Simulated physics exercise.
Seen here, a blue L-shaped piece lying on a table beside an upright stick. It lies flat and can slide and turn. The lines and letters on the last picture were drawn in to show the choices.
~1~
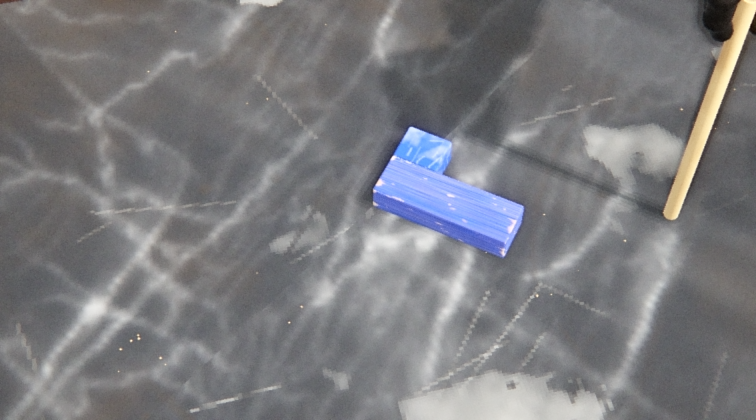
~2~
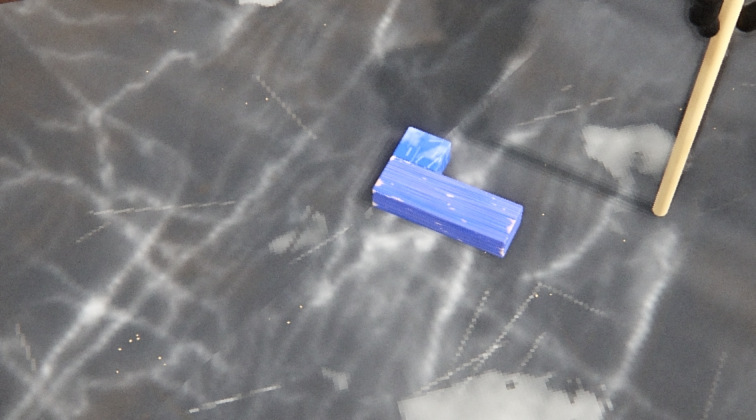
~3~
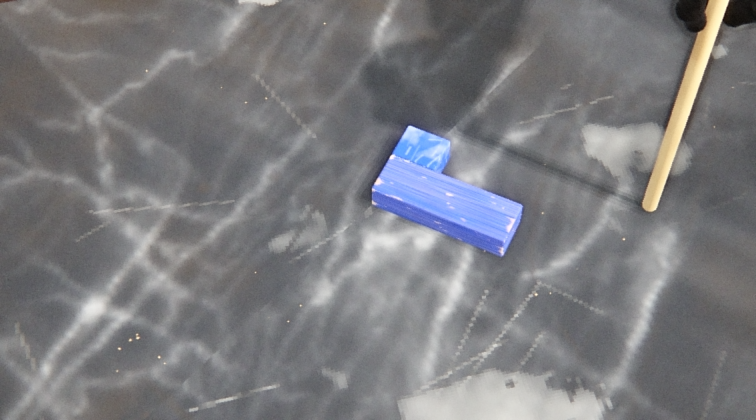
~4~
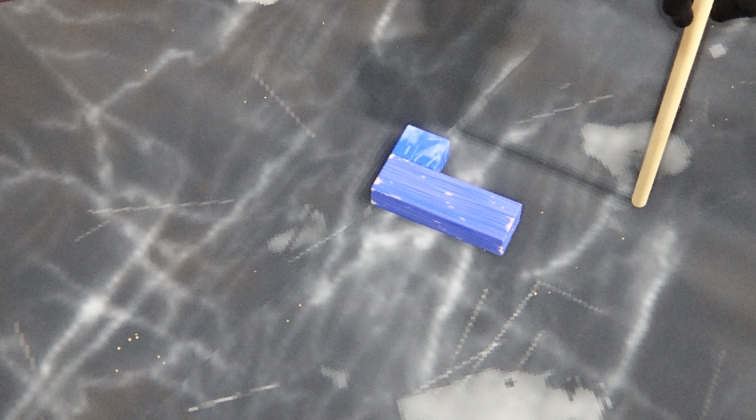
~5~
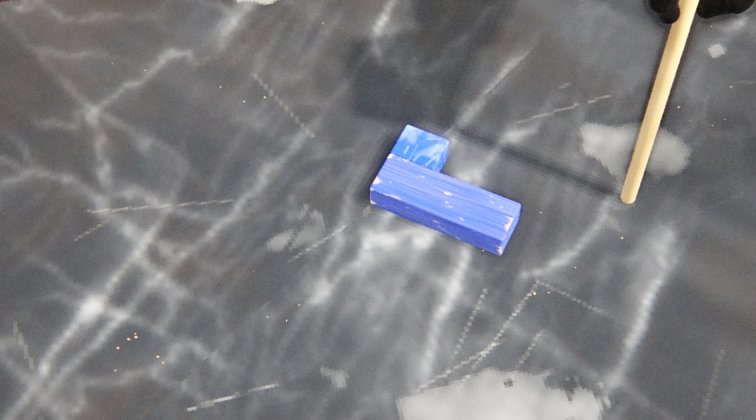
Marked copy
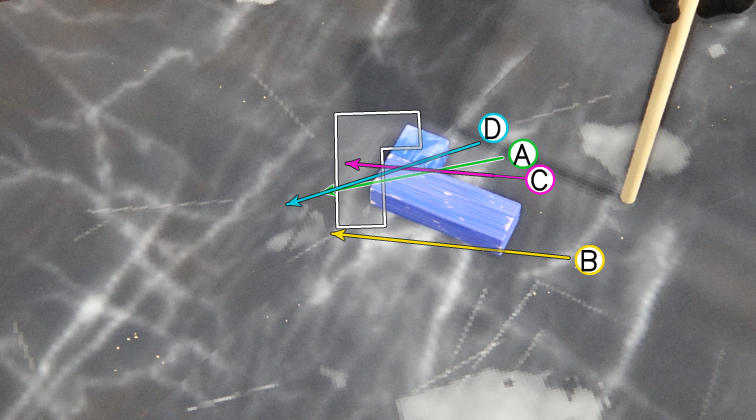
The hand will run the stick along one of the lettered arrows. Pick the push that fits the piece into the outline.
The stick should follow B.
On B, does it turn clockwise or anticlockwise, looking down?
On that stroke, clockwise.
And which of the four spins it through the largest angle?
A.
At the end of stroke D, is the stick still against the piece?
At the end, no.
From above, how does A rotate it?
On that stroke, anticlockwise.
On the copy, A from (503, 158) to (322, 193); B from (569, 258) to (332, 234); C from (493, 176) to (346, 163); D from (479, 143) to (287, 205).
On B. First, foot of the stick (482, 250), piece (425, 186).
Then, foot of the stick (398, 242), piece (377, 160).
Finally, foot of the stick (332, 235), piece (360, 152); it fills the outline.
By contrast, A leaves the piece out of the outline, at (366, 187); C leaves the piece out of the outline, at (387, 169); D leaves the piece out of the outline, at (423, 209).
